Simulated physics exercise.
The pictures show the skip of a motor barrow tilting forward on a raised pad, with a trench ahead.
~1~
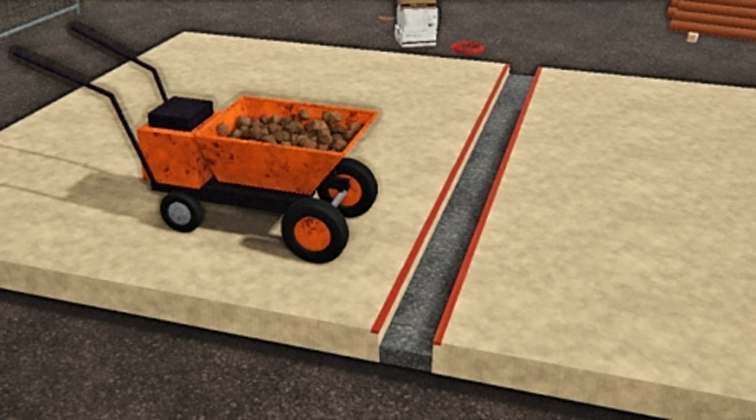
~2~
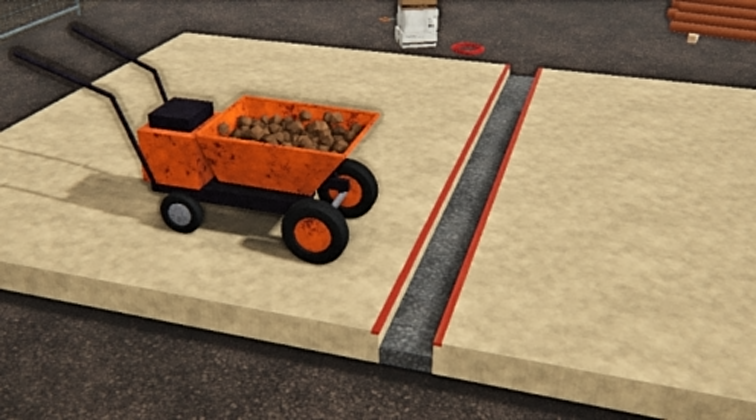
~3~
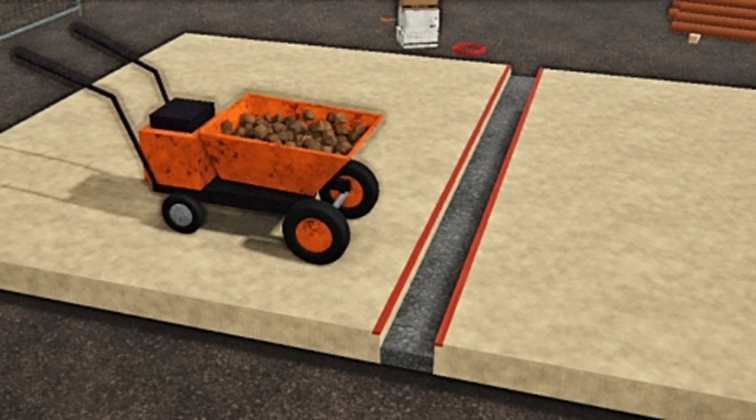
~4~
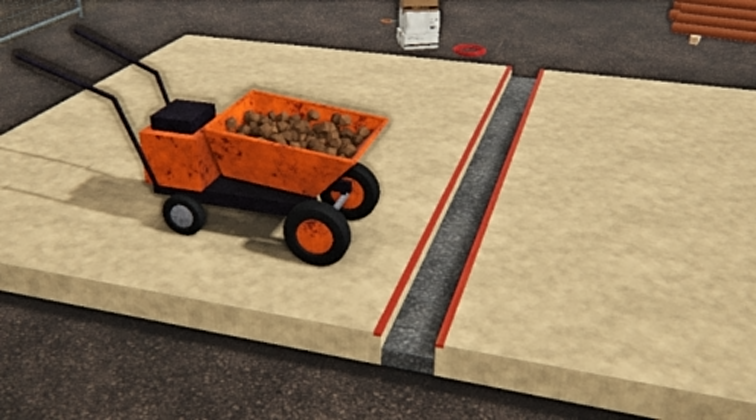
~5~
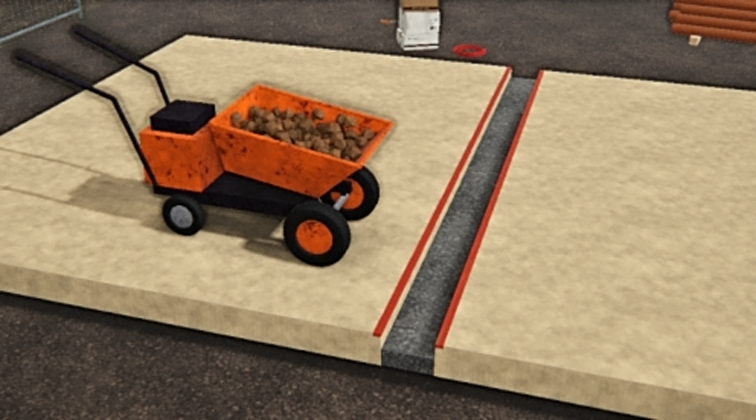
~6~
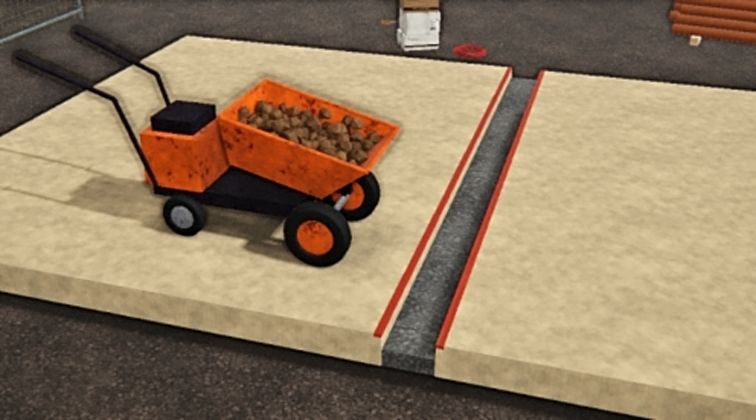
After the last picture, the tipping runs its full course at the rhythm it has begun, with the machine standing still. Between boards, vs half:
More.
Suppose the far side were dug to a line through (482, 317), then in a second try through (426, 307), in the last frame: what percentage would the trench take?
The first try comes to close to 80 per cent, the next to 30 per cent.
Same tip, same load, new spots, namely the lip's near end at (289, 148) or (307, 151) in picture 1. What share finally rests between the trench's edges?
The first stopping place yields 30 % and the other yields 50 %.
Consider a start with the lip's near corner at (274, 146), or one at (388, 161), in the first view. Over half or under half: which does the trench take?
One after the other: The lesser share and the lesser share.
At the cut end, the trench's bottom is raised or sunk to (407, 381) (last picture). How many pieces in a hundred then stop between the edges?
I'd put it at about 90 in a hundred.
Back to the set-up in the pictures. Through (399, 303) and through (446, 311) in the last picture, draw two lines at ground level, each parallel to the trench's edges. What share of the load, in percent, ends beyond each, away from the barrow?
Estimate: 80 % and 20 %, respectively.
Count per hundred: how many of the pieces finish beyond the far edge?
It comes to 15 per cent or so.
Just after the last frame, skip tipped steeply; every one in the skip.
A moment on, skip tipped right over; the larger part in the skip; about a tenth in or heaped over the trench; just a few beyond it; just a few falling.
Further on, skip tipped right over; roughly a quarter in the skip; roughly two thirds in or heaped over the trench; roughly a quarter beyond it.
When it is over, skip tipped right over; roughly a quarter in the skip; just a few short of the trench; roughly two thirds in or heaped over the trench; roughly a quarter beyond it.
